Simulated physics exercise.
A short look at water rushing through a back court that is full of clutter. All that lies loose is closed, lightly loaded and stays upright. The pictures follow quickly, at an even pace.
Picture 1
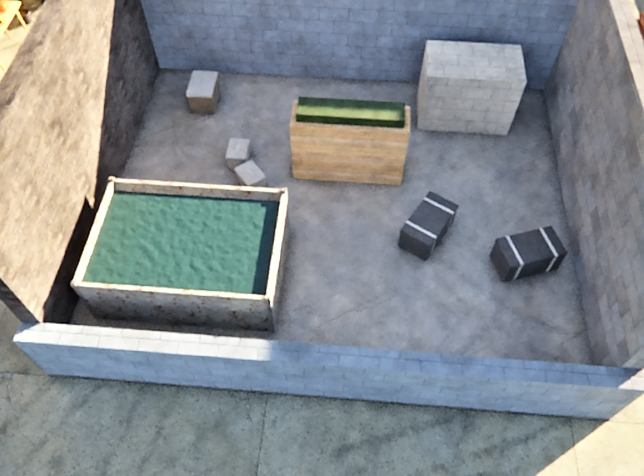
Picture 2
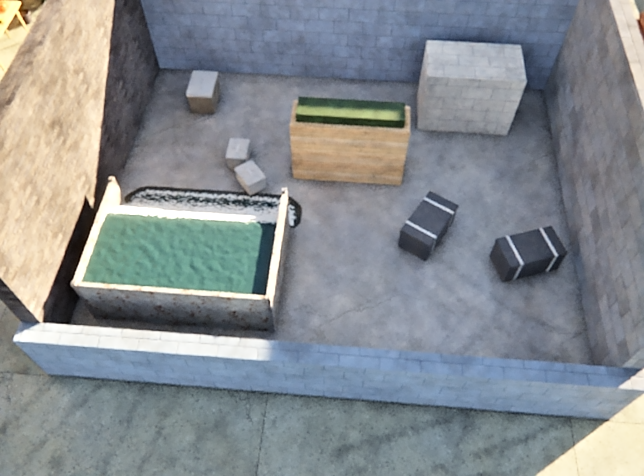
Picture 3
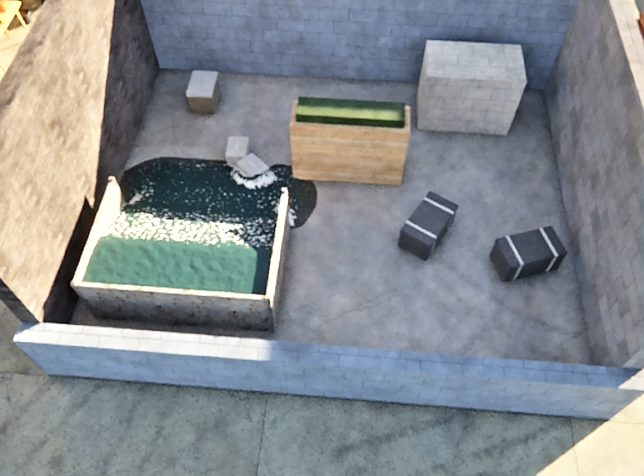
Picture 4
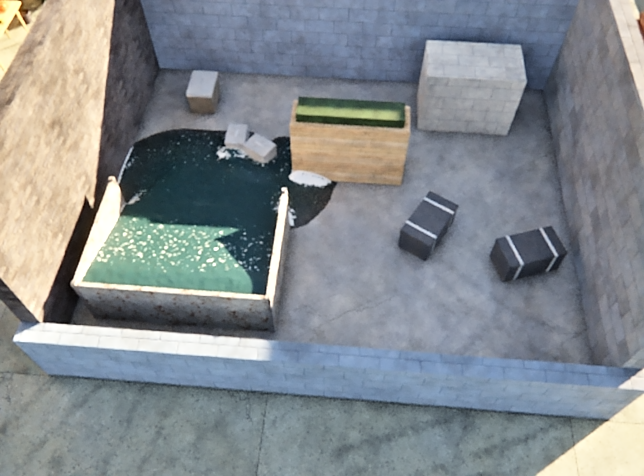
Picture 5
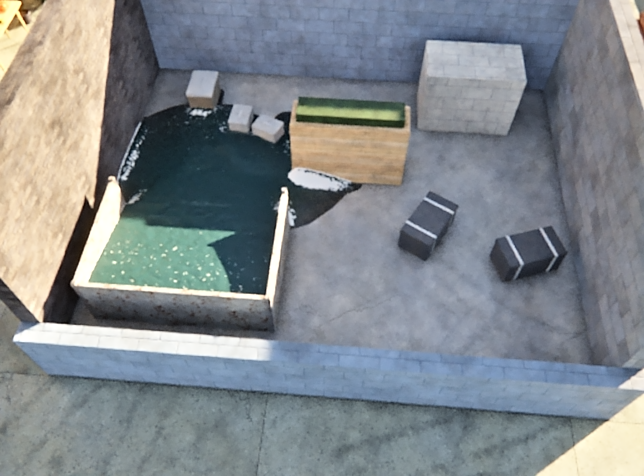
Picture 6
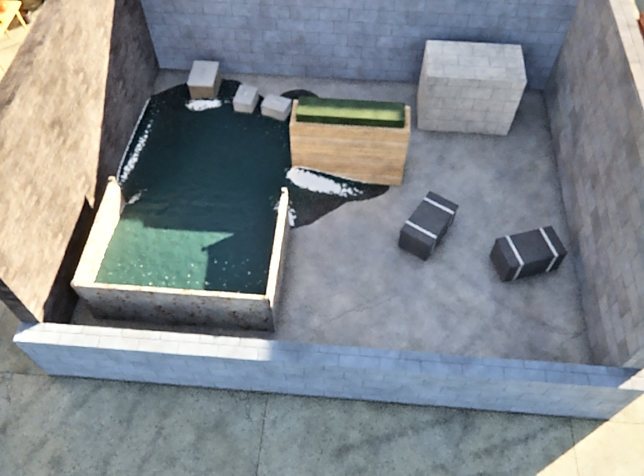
Water surges from an open tank across the courtyard floor, pushing small grey boxes backward.
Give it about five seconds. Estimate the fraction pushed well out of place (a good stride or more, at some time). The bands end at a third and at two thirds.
It is two thirds or more.
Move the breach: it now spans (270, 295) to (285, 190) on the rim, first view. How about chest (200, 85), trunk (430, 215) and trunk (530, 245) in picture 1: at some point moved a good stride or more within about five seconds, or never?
As listed: No, swept aside, moved that far.
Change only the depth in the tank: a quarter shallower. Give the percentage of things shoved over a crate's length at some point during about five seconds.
Some 80 per cent.
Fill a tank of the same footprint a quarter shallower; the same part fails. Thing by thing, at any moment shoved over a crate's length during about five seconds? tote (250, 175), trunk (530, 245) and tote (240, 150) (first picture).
As listed: Pushed that far, less than that, shifted that much.
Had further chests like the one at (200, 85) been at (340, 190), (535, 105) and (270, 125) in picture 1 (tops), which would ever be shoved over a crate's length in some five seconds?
One after the other: Moved that far, short of that, moved that far.
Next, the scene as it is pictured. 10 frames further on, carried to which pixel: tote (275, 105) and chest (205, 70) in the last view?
At about (396, 76) and (222, 49).
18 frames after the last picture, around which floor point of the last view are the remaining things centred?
Near (394, 160).
A moment on, 2 of 5 are well off their spots; 3 afloat.
Next, 2 of 5 are well off their spots; 3 afloat.
Later, 4 of 5 are well off their spots; 3 afloat.
In the end, 5 of 5 are well off their spots, and 5 have been at some point; 3 afloat.
